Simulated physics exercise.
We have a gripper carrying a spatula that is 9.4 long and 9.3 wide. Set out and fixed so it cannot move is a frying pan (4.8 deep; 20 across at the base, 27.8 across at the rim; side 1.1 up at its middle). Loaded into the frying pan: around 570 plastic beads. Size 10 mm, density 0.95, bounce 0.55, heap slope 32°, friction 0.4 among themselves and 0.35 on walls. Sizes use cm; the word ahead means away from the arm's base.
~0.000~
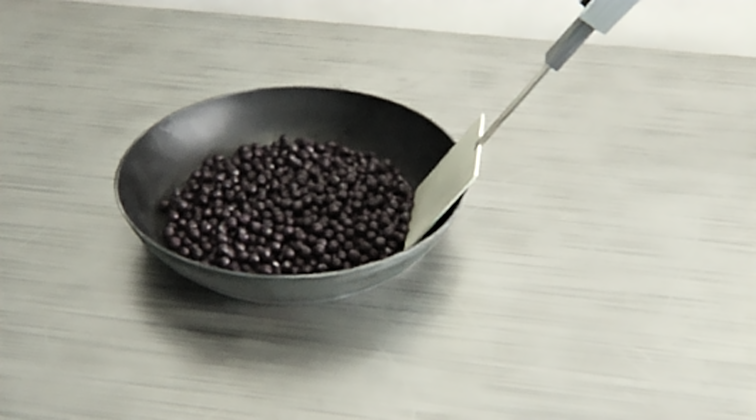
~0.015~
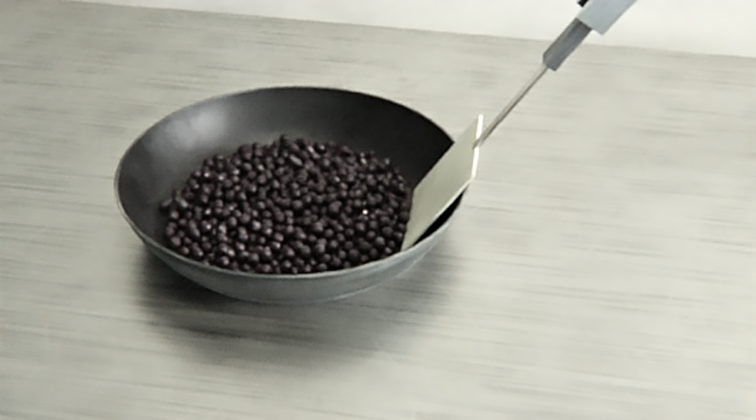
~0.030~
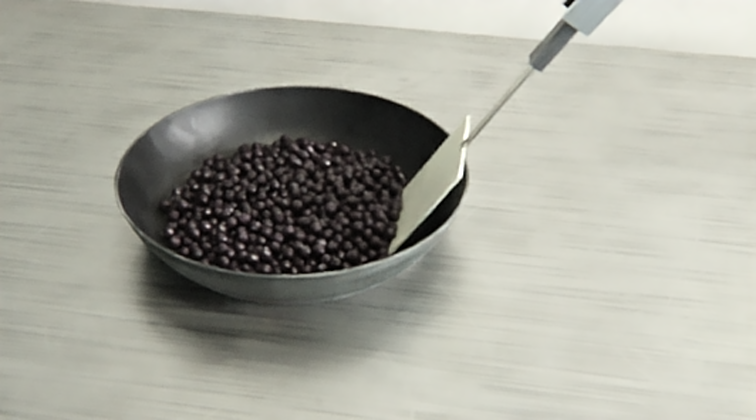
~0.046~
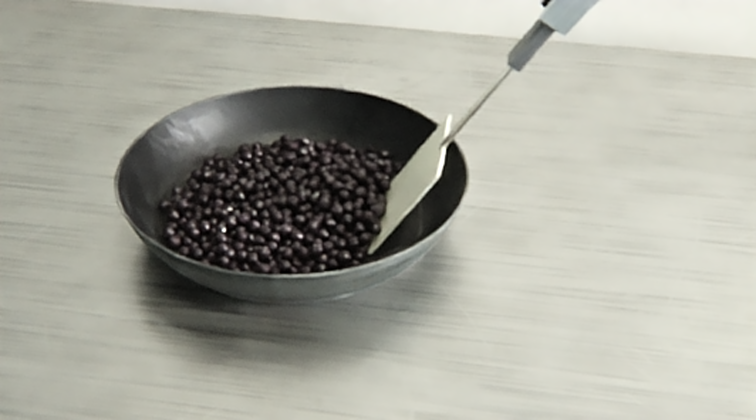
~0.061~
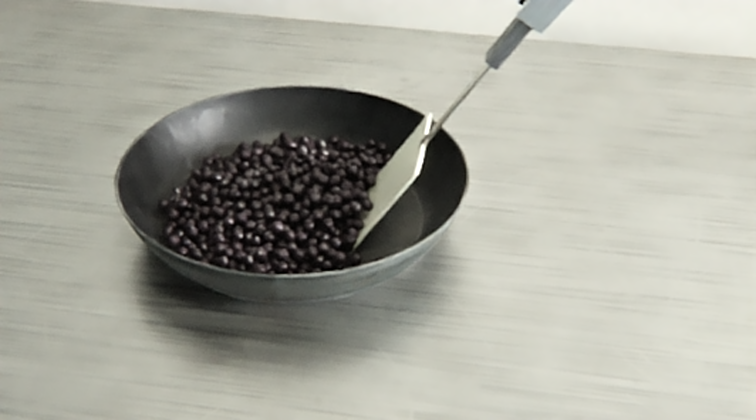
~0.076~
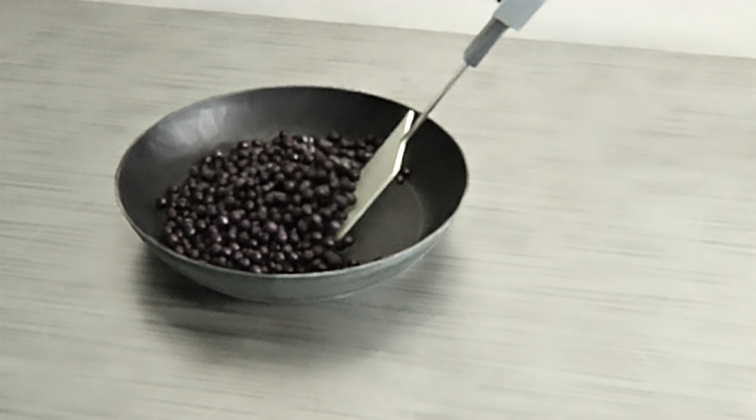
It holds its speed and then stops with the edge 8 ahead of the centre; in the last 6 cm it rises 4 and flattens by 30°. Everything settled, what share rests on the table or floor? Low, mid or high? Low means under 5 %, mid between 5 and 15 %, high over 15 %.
Mid.
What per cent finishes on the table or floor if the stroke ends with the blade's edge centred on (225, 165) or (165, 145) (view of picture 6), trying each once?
I'd say some 5 per cent, then some 20 per cent.
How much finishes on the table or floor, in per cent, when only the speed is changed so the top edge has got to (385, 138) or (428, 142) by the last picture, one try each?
Roughly 15 per cent, then roughly 0 per cent.
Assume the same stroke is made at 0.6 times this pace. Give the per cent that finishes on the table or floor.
Near 0 in a hundred.
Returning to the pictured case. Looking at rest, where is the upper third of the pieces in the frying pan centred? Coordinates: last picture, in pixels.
It is centred near (192, 177).
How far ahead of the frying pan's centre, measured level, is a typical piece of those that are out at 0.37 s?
I'd put it at some 24 centimetres.
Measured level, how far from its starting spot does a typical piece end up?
The answer is about 4 cm.
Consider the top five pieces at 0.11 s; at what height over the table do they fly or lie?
About 5 cm.
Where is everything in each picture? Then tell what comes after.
In the first picture, spatula top edge at (480, 144), sloping 58°; upper third of the load around (298, 198), from x 165 to 410, top at y 140; 572 in the frying pan.
In the second picture, spatula top edge at (477, 144), sloping 58°; upper third of the load around (298, 198), from x 165 to 410, top at y 140.
In the third picture, spatula top edge at (465, 144), sloping 58°; upper third of the load around (304, 199), from x 165 to 405, top at y 140.
In the fourth picture, spatula top edge at (445, 144), sloping 58°; upper third of the load around (305, 195), from x 165 to 405, top at y 140.
In the fifth picture, spatula top edge at (425, 142), sloping 58°; upper third of the load around (302, 192), from x 165 to 405, top at y 135.
In the sixth picture, spatula top edge at (404, 140), sloping 58°; upper third of the load around (298, 190), from x 160 to 405, top at y 135; 572 in the frying pan.
By 0.11 s, sloping 58°, highest piece 6 above the table; 572 in the frying pan.
By 0.15 s, sloping 48°, highest piece 7 above the table; 572 in the frying pan.
By 0.37 s, sloping 28°, highest piece 6 above the table; 512 in the frying pan, 53 on the table or floor, 7 on the blade or in flight.
By 1.42 s, sloping 28°, highest piece 4 above the table; 512 in the frying pan, 60 on the table or floor.
Final count, 512 in the frying pan, 60 on the table or floor. That is 10 % on the table or floor.
